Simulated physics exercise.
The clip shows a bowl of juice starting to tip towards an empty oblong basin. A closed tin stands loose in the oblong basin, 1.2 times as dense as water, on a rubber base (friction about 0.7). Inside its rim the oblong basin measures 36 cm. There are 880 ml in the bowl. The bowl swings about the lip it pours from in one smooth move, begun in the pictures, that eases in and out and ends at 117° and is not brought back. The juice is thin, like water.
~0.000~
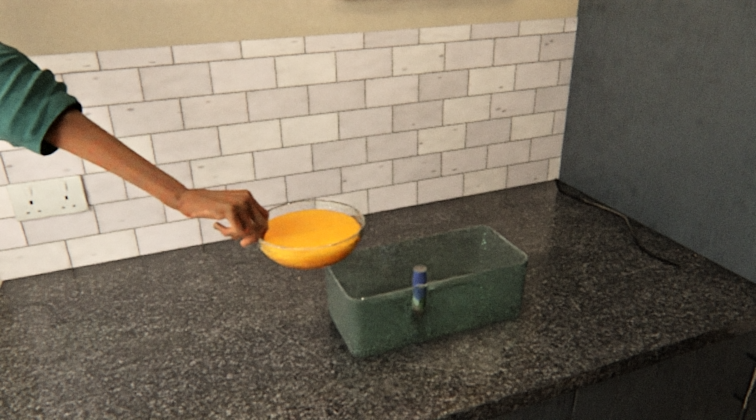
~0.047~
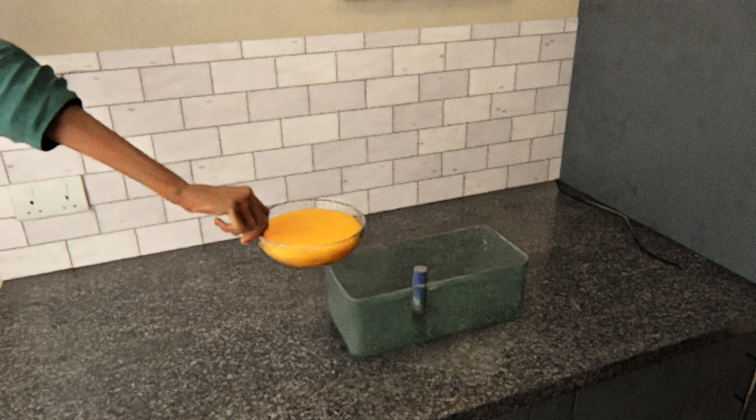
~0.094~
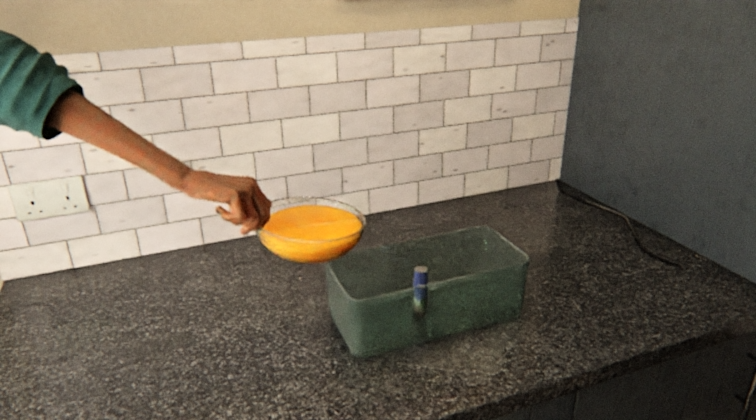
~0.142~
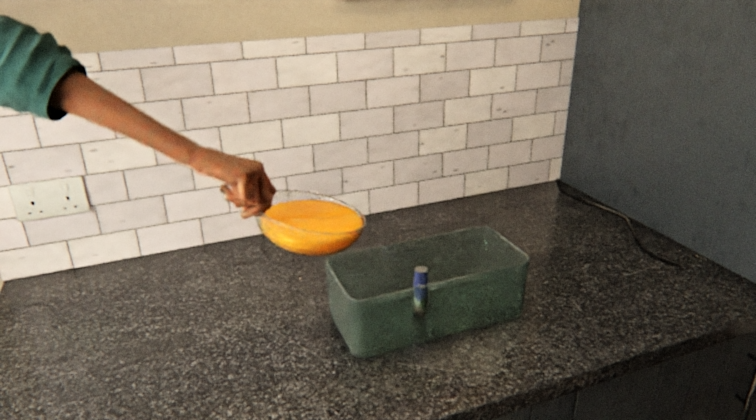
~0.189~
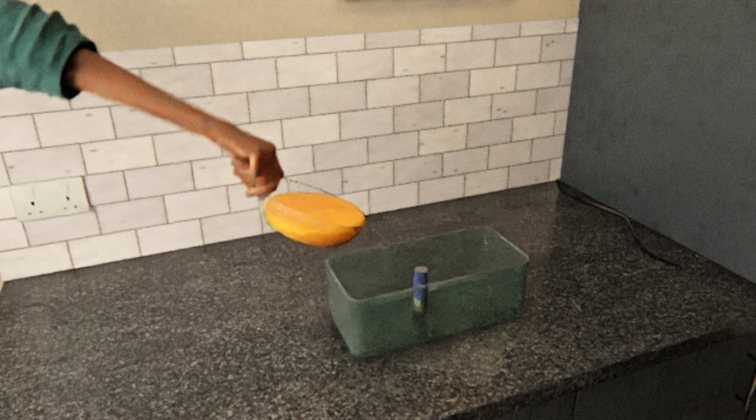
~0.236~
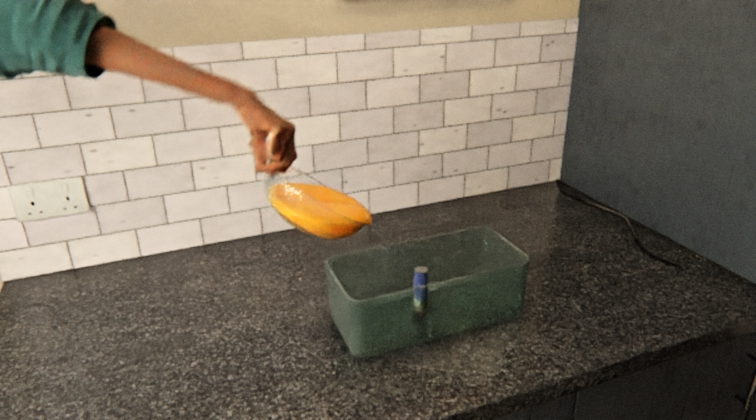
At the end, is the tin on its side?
It remains upright.
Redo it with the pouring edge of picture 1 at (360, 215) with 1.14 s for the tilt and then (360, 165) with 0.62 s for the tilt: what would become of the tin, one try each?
First it goes over; then it topples.
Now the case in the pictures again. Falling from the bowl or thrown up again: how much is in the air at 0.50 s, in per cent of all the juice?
About 72 per cent.
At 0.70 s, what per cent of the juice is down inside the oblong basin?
Near 98 in a hundred.
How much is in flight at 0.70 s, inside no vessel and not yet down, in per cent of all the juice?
Near 2 in a hundred.
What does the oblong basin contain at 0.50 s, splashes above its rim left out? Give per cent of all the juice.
Some 24 per cent.
By 0.50 s the tilt is 107° and 4 per cent is still to pour; the tin stands where it began.
By 0.70 s the tilt is 117° and 0 per cent is still to pour; the tin stands where it began.
By 0.90 s the tilt is 117° and 0 per cent is still to pour; the tin stands where it began.
By 1.12 s the tilt is 117° and 0 per cent is still to pour; the tin stands where it began.
At rest the tin stands where it began.
